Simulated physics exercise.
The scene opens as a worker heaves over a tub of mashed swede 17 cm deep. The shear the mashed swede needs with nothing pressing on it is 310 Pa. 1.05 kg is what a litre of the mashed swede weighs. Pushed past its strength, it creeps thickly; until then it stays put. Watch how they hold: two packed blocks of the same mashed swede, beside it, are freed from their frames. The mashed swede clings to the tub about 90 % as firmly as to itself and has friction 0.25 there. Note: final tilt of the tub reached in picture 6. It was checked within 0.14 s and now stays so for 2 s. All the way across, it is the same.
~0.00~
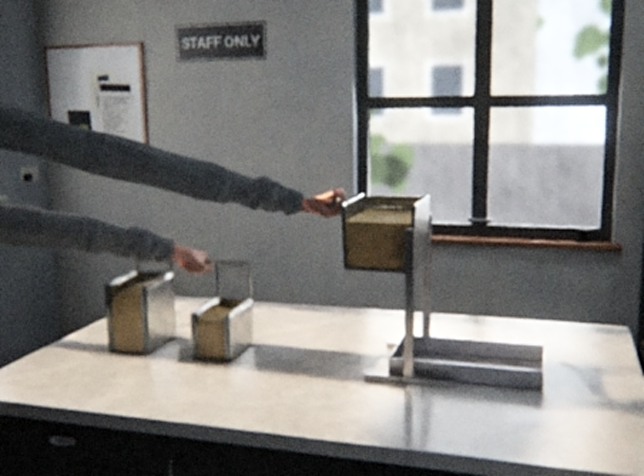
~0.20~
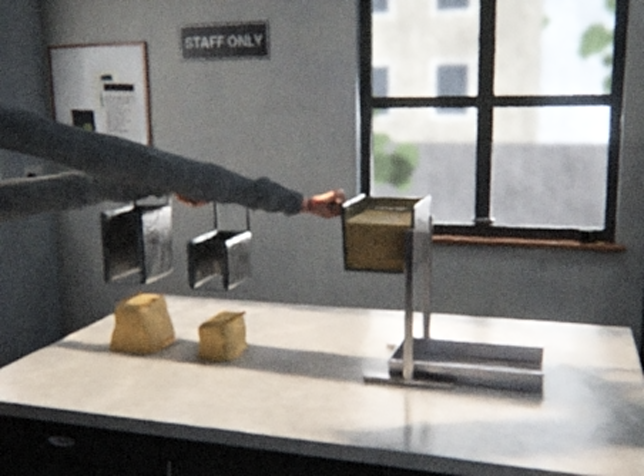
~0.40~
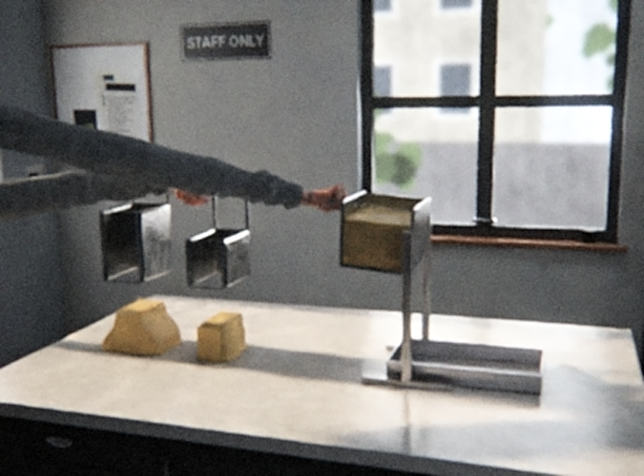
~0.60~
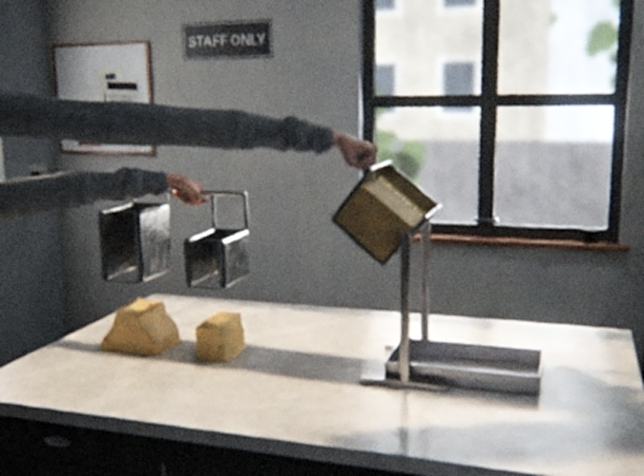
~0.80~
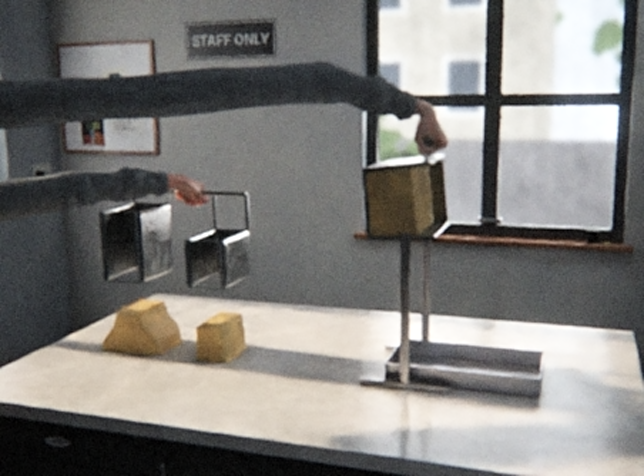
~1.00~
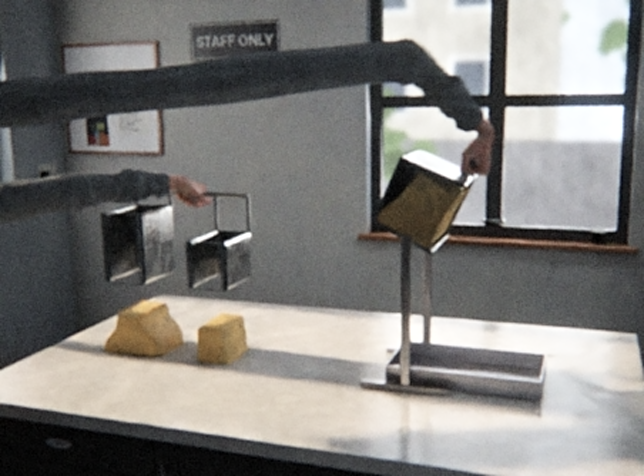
Two yellowish blocks stand freed as lifted molds reveal them, the left sagging, before a hand rotates a filled tub rightward.
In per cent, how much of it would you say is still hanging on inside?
I would say around 0 percent.
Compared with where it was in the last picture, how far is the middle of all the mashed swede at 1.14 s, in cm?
It has gone close to 10 cm.
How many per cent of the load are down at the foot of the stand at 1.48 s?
Roughly 75 per cent.
After 1.14 s, the tub is at 114 degrees and holds 45 %.
After 1.31 s, the tub is at 114 degrees and holds 8 %.
After 1.48 s, the tub is at 114 degrees and holds 0 %.
After 1.65 s, the tub is at 114 degrees and holds 0 %.
After 3.00 s, the tub is at 114 degrees and holds 0 %.
